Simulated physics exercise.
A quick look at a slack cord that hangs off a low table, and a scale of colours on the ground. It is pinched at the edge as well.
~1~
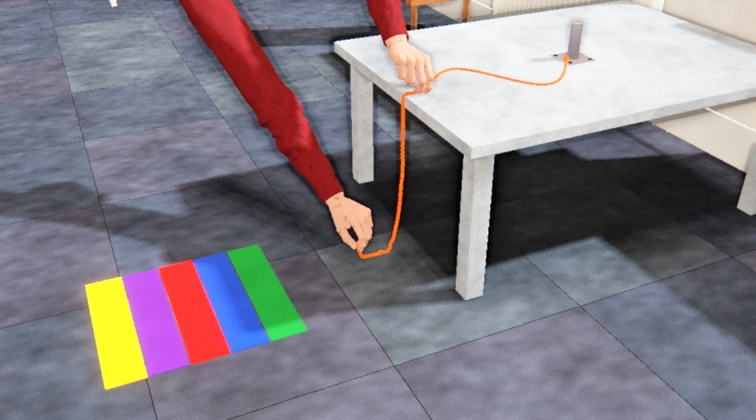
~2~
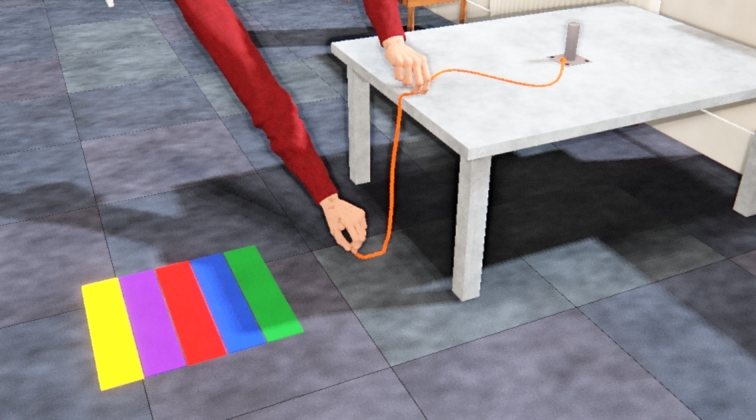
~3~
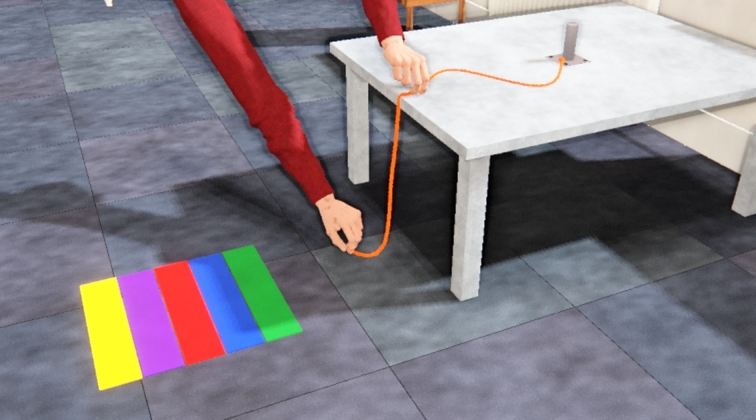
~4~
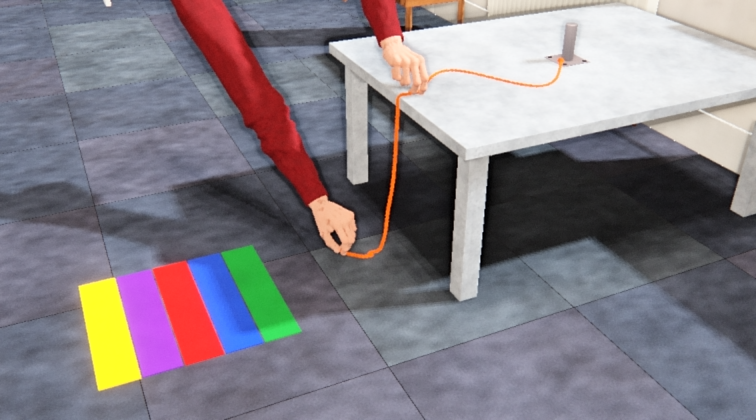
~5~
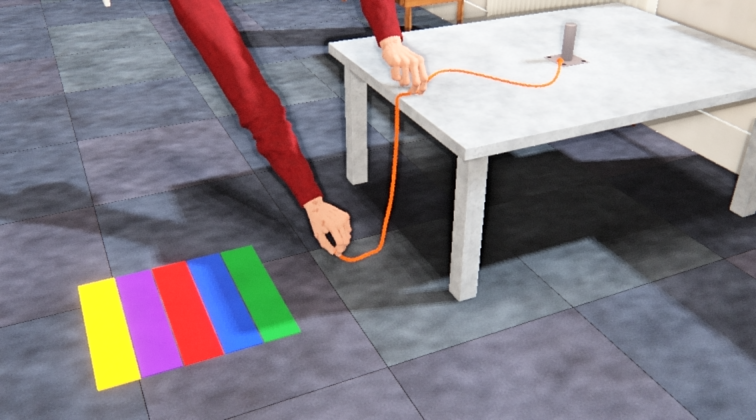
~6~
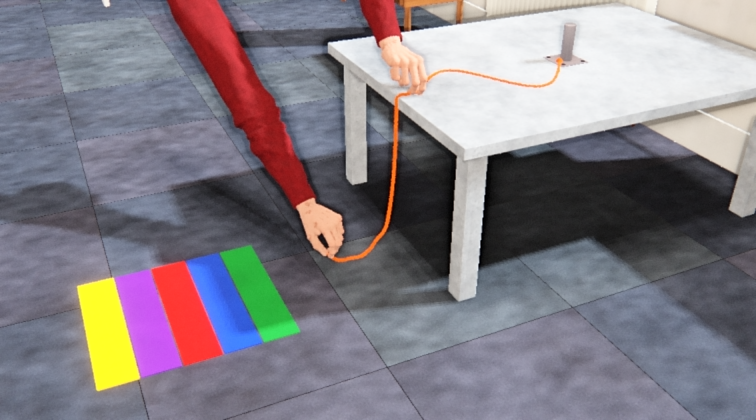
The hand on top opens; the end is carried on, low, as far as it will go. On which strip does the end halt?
It halts on the purple strip.
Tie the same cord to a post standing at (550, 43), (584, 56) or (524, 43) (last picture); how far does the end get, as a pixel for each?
In that order: (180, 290), (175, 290) and (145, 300).
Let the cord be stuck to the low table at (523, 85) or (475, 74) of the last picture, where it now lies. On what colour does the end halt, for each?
In that order: Red; blue.
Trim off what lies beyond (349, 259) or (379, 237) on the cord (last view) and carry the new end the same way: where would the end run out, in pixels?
Try by try, around (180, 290) and (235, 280).
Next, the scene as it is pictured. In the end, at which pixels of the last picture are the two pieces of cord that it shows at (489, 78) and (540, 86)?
About (450, 84), and the other about (494, 74).
Early on, end near (219, 281); over blue.
Midway, end near (172, 293); over red.
At the end of the slack, end near (143, 301); over purple. Over purple.
